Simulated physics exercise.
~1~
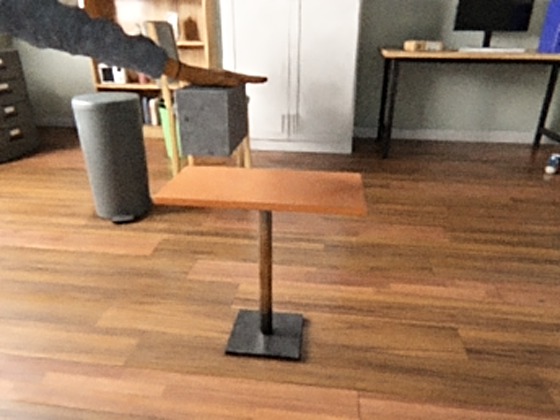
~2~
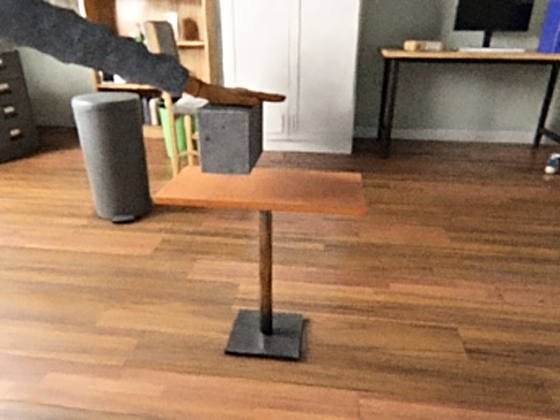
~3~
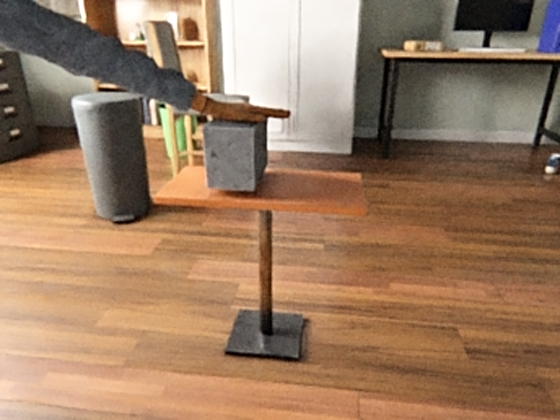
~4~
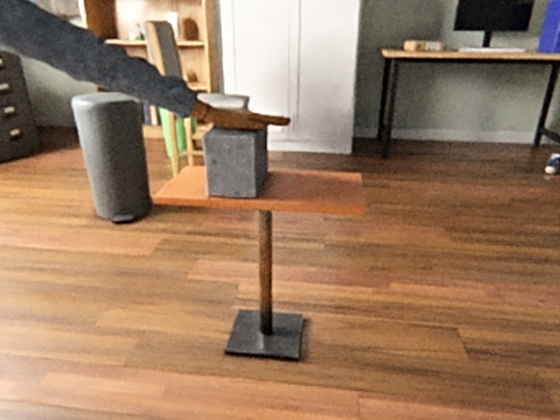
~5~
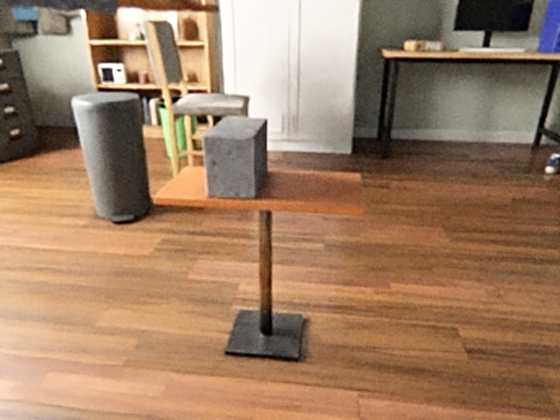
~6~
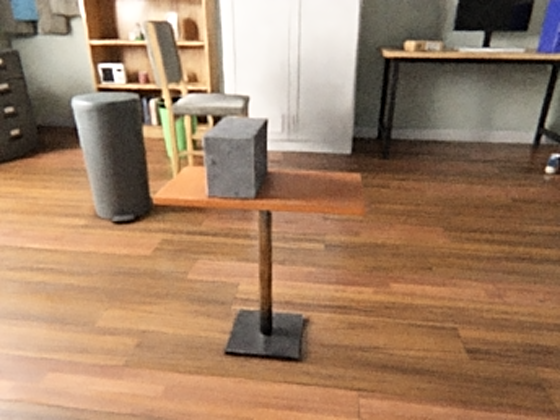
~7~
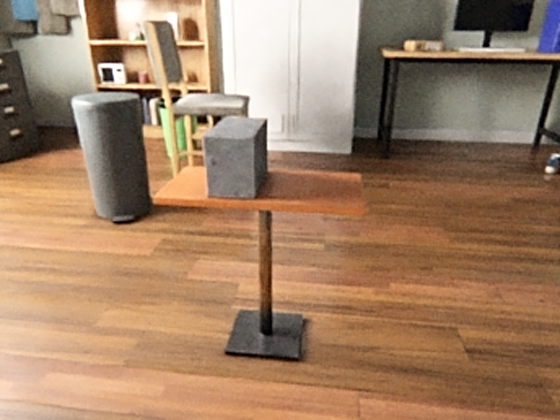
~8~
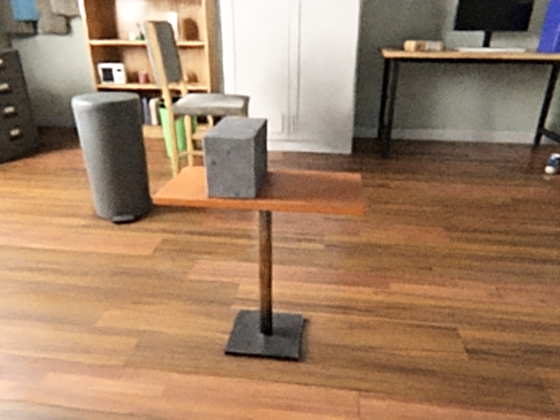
A gray block is lowered by a hand onto an orange-topped stand and stays there upright.
